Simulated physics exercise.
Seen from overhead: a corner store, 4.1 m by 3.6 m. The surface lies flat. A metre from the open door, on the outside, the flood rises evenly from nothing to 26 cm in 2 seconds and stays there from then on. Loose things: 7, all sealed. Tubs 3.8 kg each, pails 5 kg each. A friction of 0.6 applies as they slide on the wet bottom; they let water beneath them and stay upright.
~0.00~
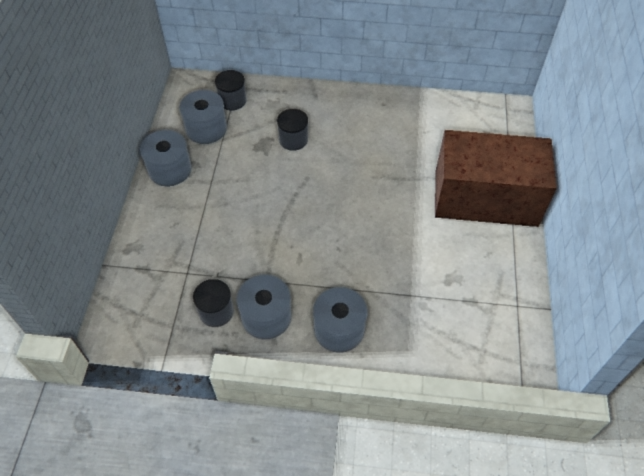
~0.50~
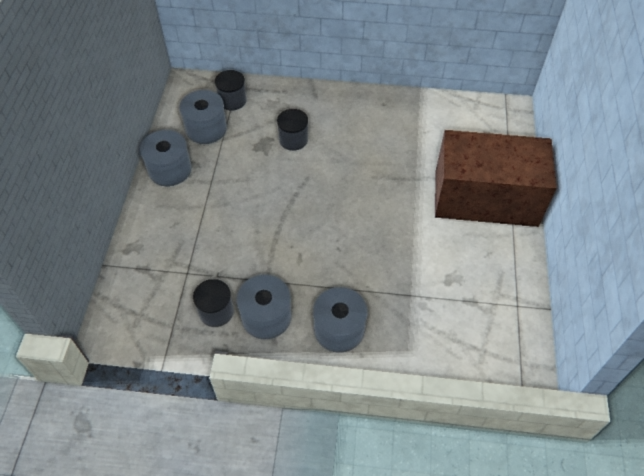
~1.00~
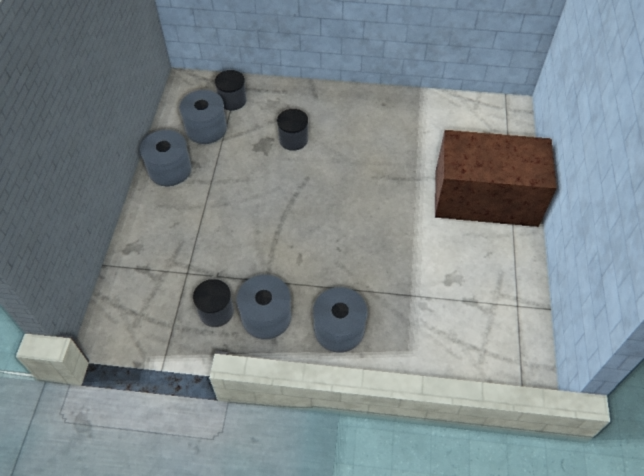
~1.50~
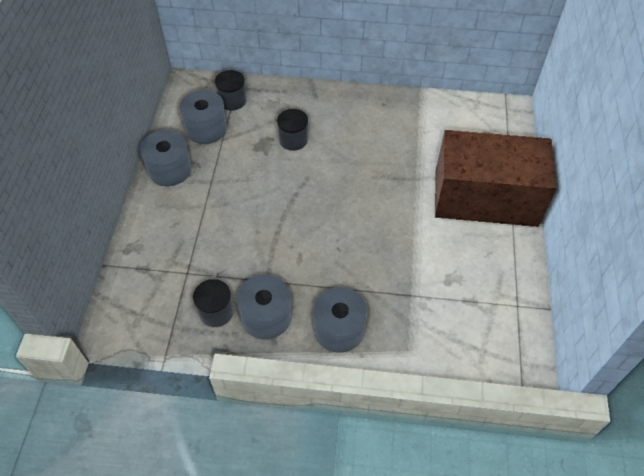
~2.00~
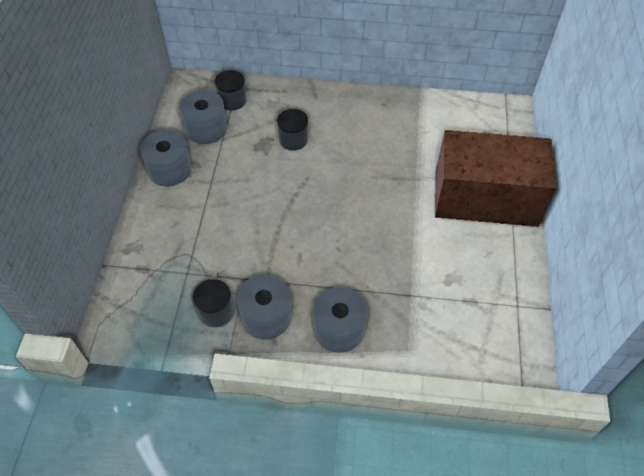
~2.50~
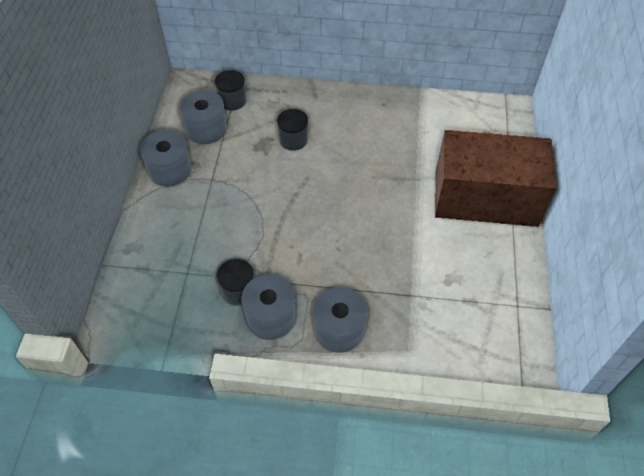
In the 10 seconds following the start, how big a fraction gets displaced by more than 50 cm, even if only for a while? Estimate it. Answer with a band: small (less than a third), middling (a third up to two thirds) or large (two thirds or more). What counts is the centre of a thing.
Large.
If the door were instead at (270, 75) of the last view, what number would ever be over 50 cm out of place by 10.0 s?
Result: 7.
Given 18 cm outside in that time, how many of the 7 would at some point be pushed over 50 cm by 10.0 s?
5.
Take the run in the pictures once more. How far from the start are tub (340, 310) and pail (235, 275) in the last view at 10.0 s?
In that order: 30 cm, 140 cm.
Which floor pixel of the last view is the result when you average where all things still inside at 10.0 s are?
The centre is close to (370, 219).
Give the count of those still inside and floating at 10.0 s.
It comes to 6 of them.
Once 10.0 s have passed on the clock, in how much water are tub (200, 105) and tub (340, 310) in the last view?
About 24 and 7 cm.
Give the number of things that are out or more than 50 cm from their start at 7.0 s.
5.
After 3.5 s 2 of 7 are over 50 cm from their spots; 1 afloat.
After 4.5 s 4 of 7 are over 50 cm from their spots; 4 afloat.
After 7.0 s 5 of 7 are over 50 cm from their spots; 5 afloat.
After 10.0 s 5 of 7 are over 50 cm from their spots, and 5 have been at some point; 6 afloat.
